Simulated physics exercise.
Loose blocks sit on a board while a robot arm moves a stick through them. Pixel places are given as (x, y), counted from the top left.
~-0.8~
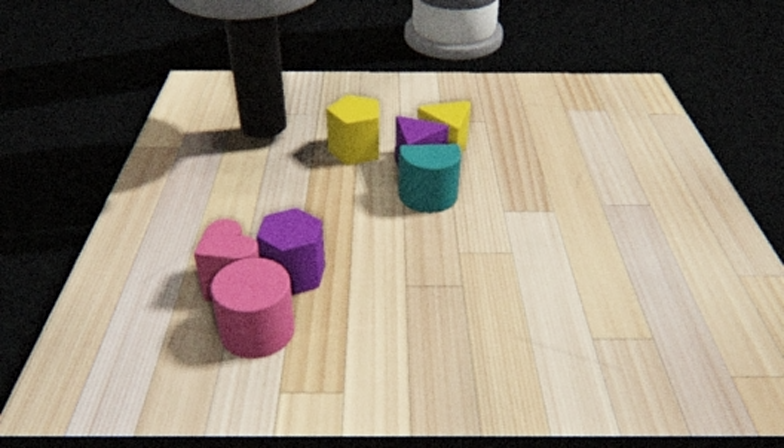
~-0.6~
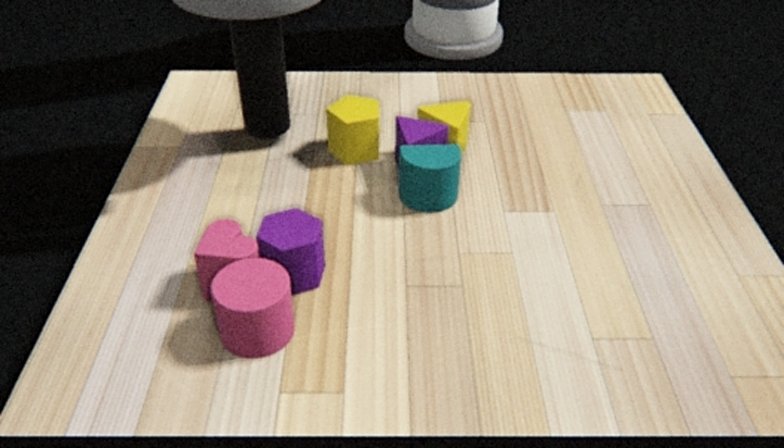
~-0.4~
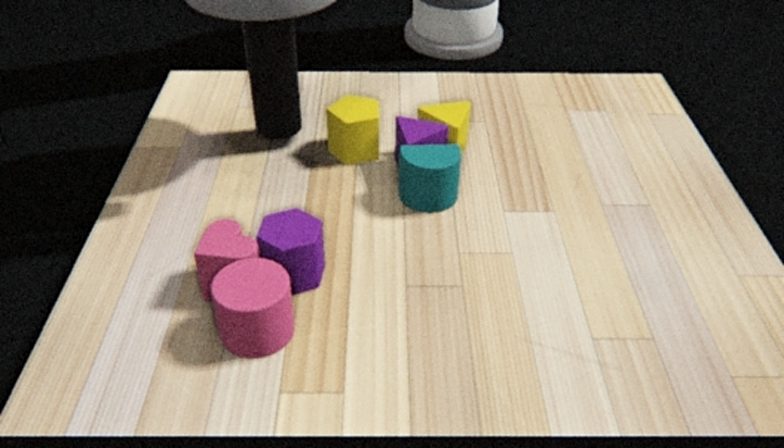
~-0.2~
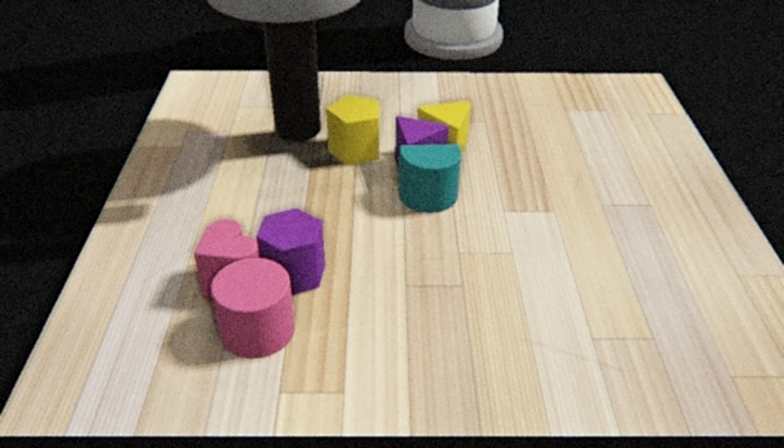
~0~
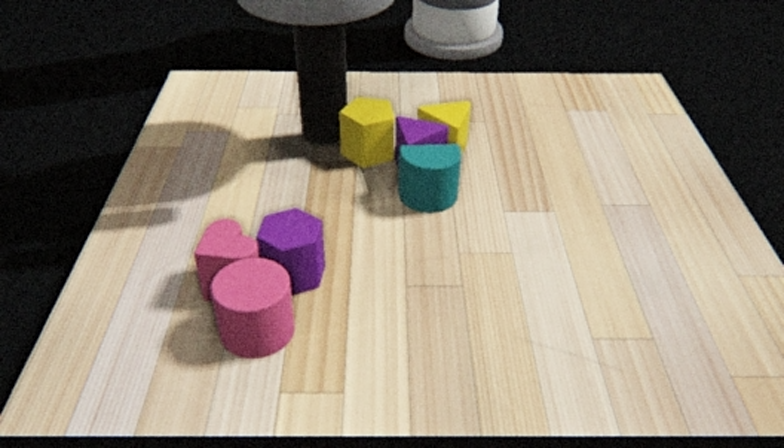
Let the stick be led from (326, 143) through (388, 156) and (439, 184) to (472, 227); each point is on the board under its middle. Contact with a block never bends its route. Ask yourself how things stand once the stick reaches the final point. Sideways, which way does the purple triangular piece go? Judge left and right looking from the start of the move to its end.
The answer is left.
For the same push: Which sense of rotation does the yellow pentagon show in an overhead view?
Top view: Counterclockwise.
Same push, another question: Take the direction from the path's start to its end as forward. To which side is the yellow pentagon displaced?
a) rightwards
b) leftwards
Option b.
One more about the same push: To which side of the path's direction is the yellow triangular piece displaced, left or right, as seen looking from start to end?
Sideways shift: Left.
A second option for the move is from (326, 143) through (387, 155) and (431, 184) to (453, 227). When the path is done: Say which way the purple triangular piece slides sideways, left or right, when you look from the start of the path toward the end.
It's going to go left.
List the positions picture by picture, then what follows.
In the first picture, lower end of the stick at (264, 126), tops of blocks, yellow pentagon at (355, 108), purple triangular piece at (418, 127), turquoise D-shaped block at (432, 154), yellow triangular piece at (448, 111).
In the second picture, stick at (268, 127), blocks as before.
In the third picture, stick at (279, 128), blocks as before.
In the fourth picture, stick at (298, 130), blocks as before.
In the fifth picture, stick at (325, 132), yellow pentagon at (368, 110), purple triangular piece at (418, 127), turquoise D-shaped block at (432, 154), yellow triangular piece at (448, 111).
The first path, step by step. One third of the way, stick at (389, 146); yellow pentagon at (438, 119), turned 20° anticlockwise; purple triangular piece at (467, 137), turned 55° clockwise; yellow triangular piece at (475, 108).
Two thirds of the way, stick at (440, 174); yellow pentagon at (489, 132), turned 50° anticlockwise; purple triangular piece at (530, 149), turned 50° clockwise; turquoise D-shaped block at (438, 167), turned 20° clockwise; yellow triangular piece at (490, 107).
At the end, stick at (473, 215); yellow pentagon at (492, 132), turned 50° anticlockwise; purple triangular piece at (533, 149), turned 50° clockwise; turquoise D-shaped block at (437, 197), turned 60° clockwise; yellow triangular piece at (491, 107).
